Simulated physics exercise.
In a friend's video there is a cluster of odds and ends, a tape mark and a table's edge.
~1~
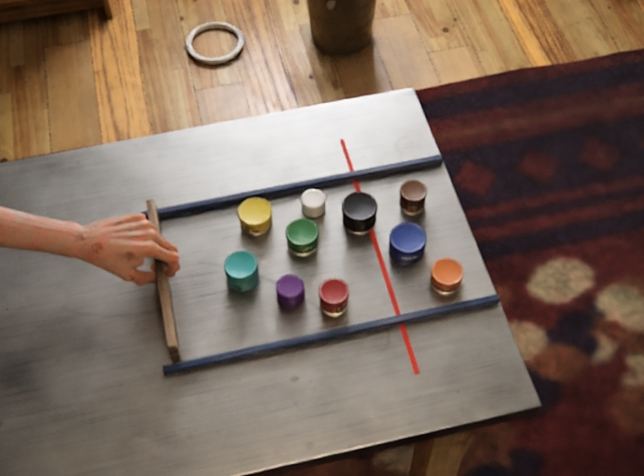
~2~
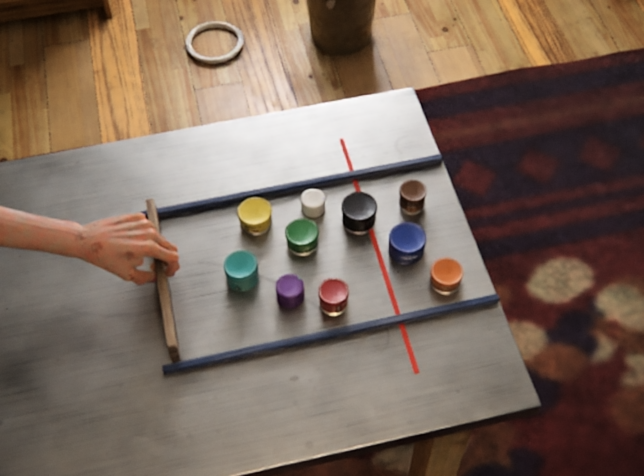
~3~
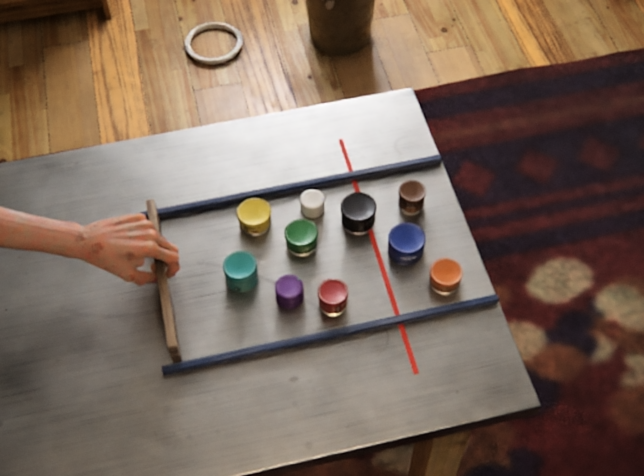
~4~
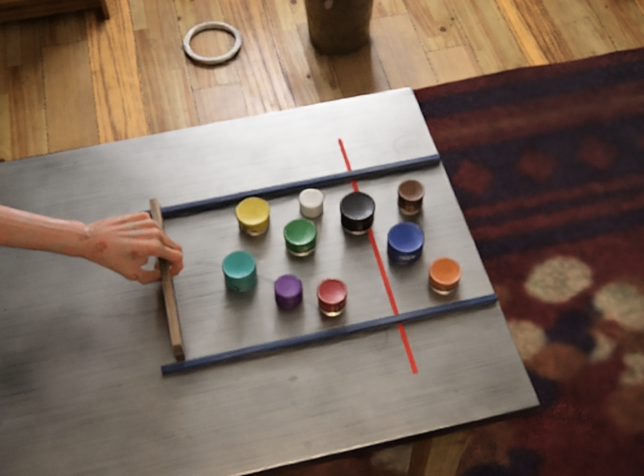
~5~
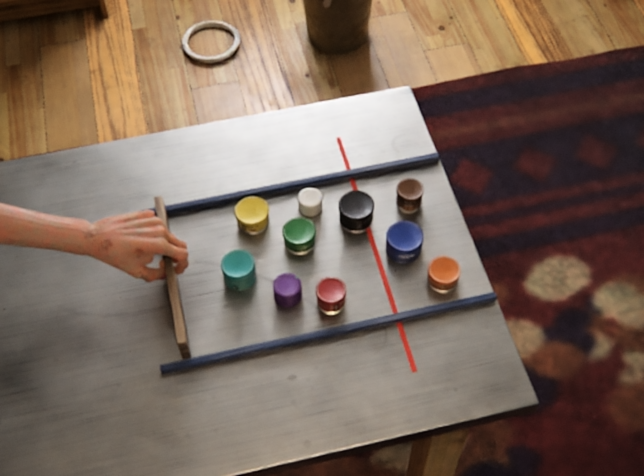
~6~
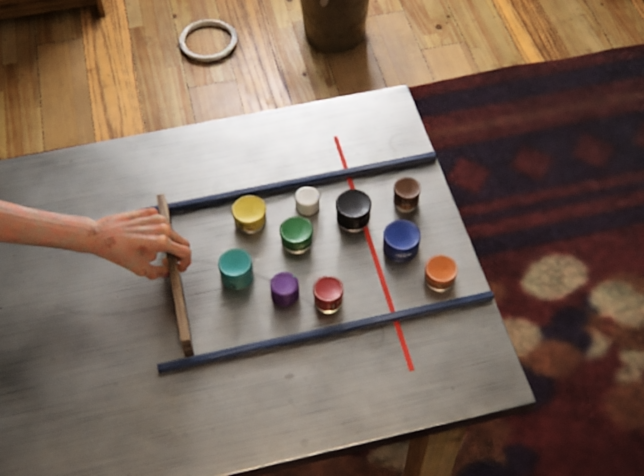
On a grey tabletop beside a patterned rug, a hand holds a wooden board upright between two dark rails, then slides it slightly right toward a cluster of colourful small pots around a red tape line, which stay in place.
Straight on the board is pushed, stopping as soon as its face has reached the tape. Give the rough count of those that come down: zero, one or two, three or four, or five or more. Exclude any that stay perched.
Once it stops, the band for pieces knocked off is zero, pretty clearly.
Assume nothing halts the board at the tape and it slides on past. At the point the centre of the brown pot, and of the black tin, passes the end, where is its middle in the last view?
The brown pot puts it at (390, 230), the black tin at (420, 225).
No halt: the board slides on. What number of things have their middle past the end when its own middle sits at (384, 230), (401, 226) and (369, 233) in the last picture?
Respectively, 0, 1 and 0.
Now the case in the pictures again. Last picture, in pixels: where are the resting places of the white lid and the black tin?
The first one ends at (391, 174), the second at (404, 196).
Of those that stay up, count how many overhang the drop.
I count 0 overhanging.
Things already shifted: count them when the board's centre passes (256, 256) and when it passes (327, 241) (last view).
The first count is 2, and then it's 7.
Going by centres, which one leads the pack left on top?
That's the brown pot.
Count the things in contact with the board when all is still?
That makes 5.
A little later, none off yet; orange tin at rest near (441, 273); brown pot at rest near (407, 194); blue tub at rest near (401, 241).
When it is over, the number that fall off is zero.
